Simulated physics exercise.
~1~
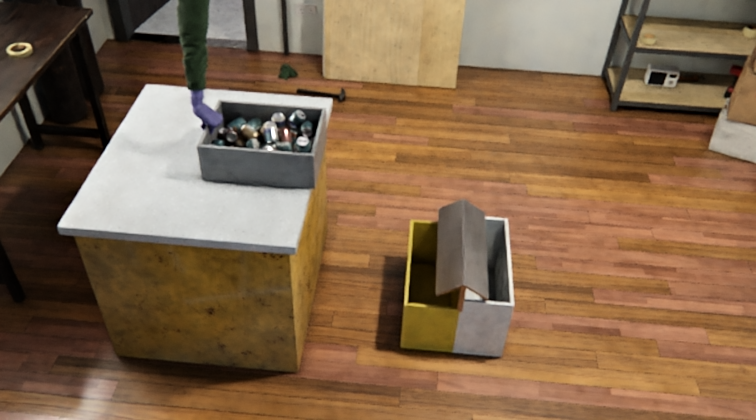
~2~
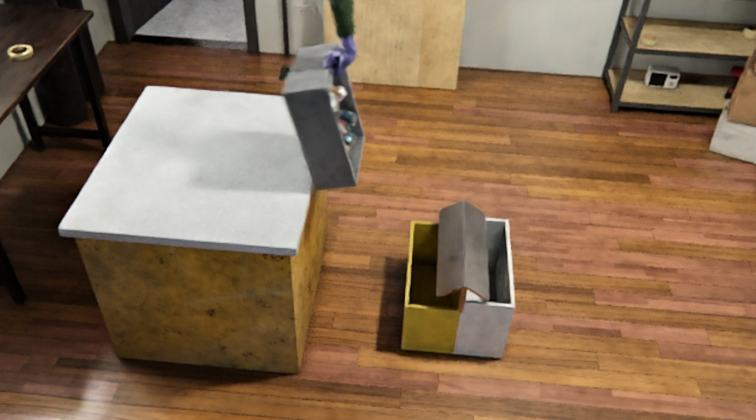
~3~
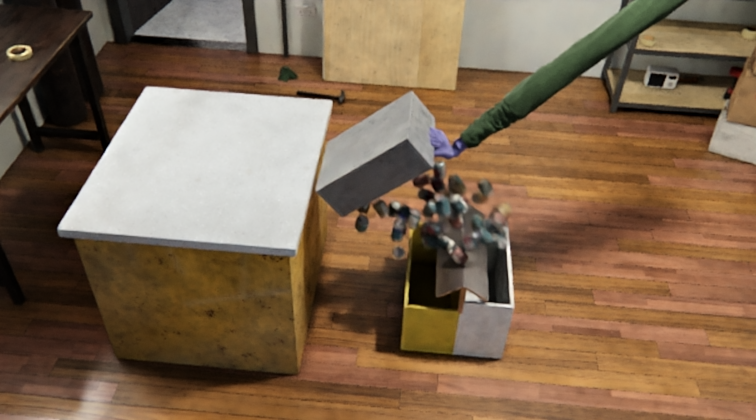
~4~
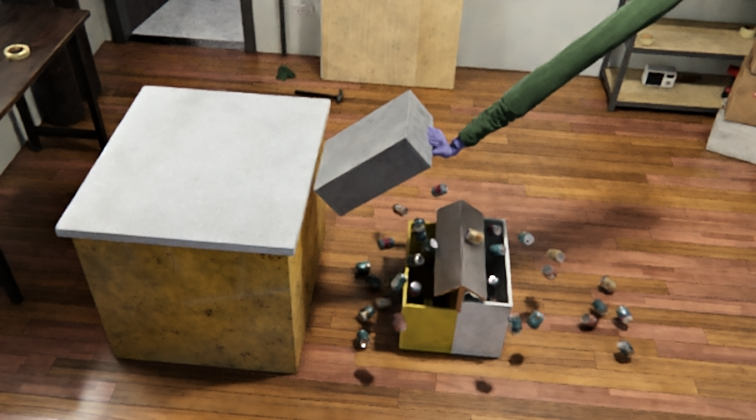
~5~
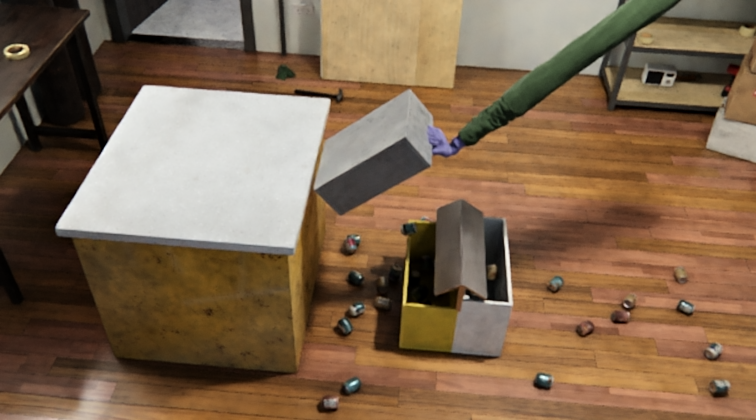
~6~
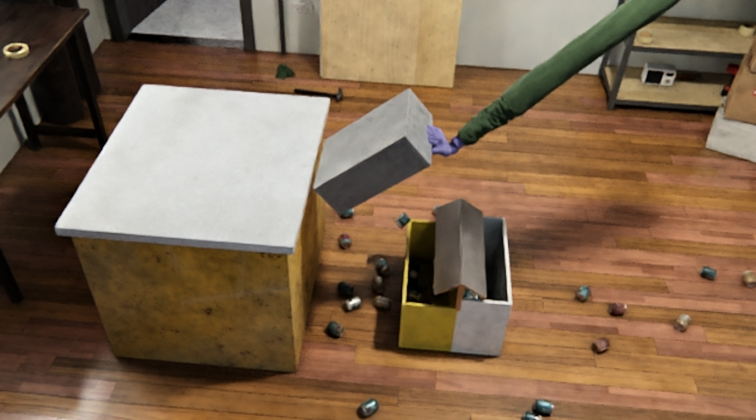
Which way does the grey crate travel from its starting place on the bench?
It moves to the right, off the bench and toward the yellow tote and white bin.
A grey crate full of small cans sits on a pale-topped bench at the left of a wood-floored workshop, seen from above, gripped by a purple-gloved hand in a green sleeve. On the floor to the right, a yellow tote and a white bin stand joined beneath a grey-brown ridge. The arm carries the crate right, off the bench, and tips it until it is well past upright. Cans pour onto the ridge, some dropping into both containers while others bounce and scatter. Finally, cans lie on the floor on both sides, and the crate stays tipped in the air.
